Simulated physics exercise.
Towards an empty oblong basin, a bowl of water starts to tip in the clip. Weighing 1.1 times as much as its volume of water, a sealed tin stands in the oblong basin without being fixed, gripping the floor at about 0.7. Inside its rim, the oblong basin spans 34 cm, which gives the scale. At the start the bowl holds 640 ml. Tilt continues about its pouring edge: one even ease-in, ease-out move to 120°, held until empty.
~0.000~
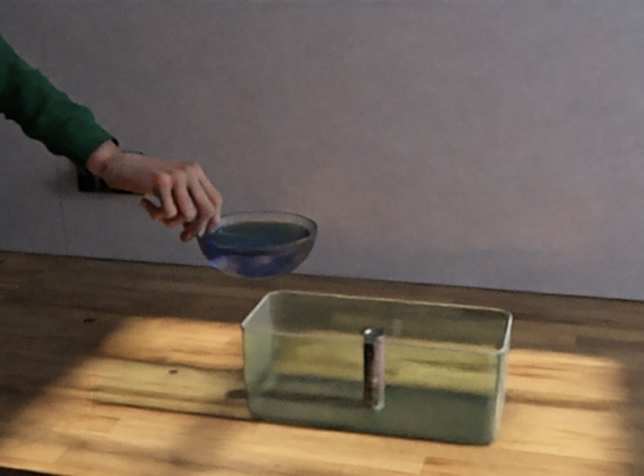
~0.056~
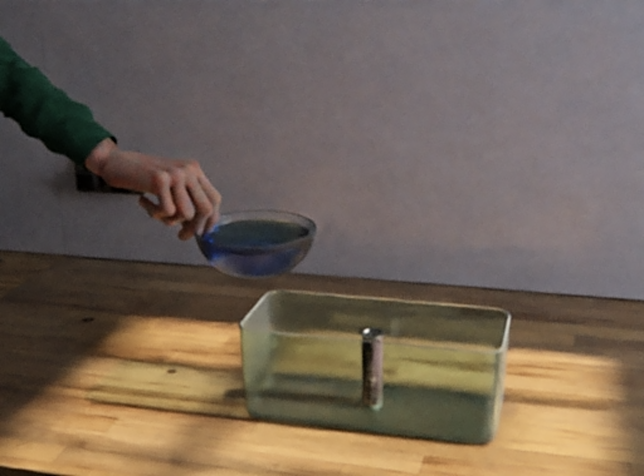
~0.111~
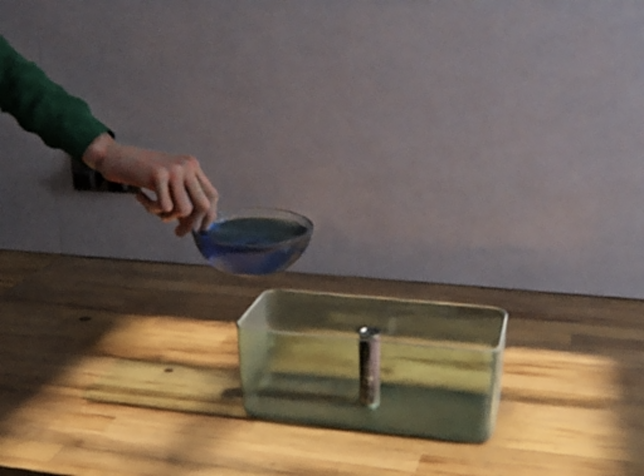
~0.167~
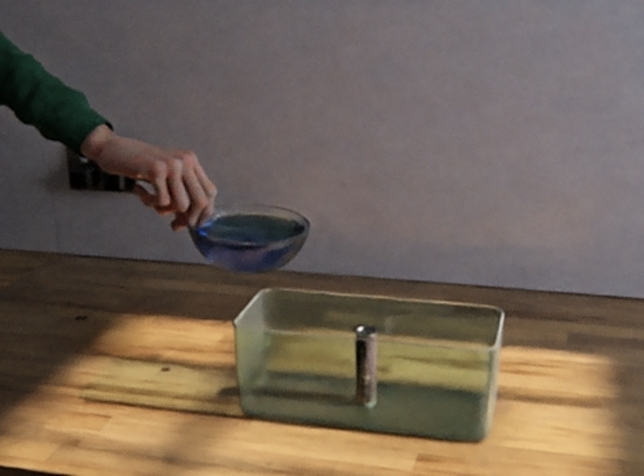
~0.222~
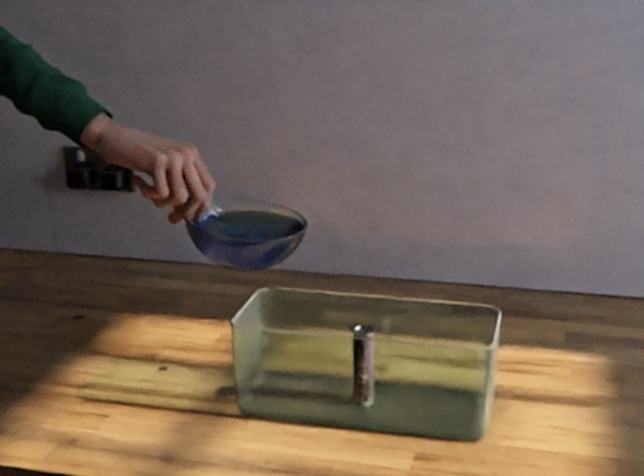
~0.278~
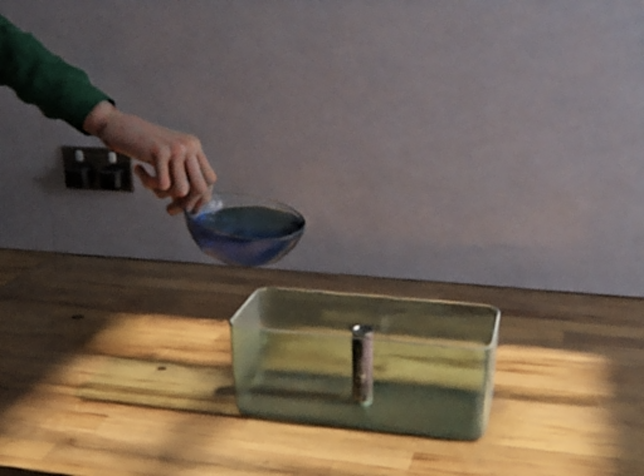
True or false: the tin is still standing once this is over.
True.
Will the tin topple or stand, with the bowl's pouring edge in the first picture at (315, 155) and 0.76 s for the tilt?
Result: Tin tipped over.
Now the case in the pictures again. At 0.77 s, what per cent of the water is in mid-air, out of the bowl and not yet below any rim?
Close to 42 per cent, I'd say.
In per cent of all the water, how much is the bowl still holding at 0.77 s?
Still held: Roughly 26 % of the total.
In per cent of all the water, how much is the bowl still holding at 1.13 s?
0 per cent or so.
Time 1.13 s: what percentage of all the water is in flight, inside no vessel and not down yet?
1 per cent, roughly.
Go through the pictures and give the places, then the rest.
In the first picture, it leans 0°; its right rim is at (315, 234); the water meets the walls at (206, 231) and (313, 238); the oblong basin's rim runs from (255, 310) to (507, 333); the tin's top is at (374, 337).
In the second picture, it leans 0°; its right rim is at (313, 234); the water meets the walls at (205, 230) and (312, 237).
In the third picture, it leans 2°; its right rim is at (310, 233); the water meets the walls at (201, 228) and (309, 236).
In the fourth picture, it leans 4°; its right rim is at (307, 232); the water meets the walls at (199, 225) and (305, 233).
In the fifth picture, it leans 7°; its right rim is at (304, 231); the water meets the walls at (196, 220) and (303, 229).
In the sixth picture, it leans 11°; its right rim is at (303, 231); the water meets the walls at (195, 217) and (303, 226).
By 0.77 s the tilt is 68° and 26 per cent is still to pour; the tin stands where it began.
By 1.13 s the tilt is 108° and 0 per cent is still to pour; the tin stands where it began.
By 1.51 s the tilt is 120° and 0 per cent is still to pour; the tin stands where it began.
By 1.92 s the tilt is 120° and 0 per cent is still to pour; the tin stands where it began.
At rest the tin stands where it began.
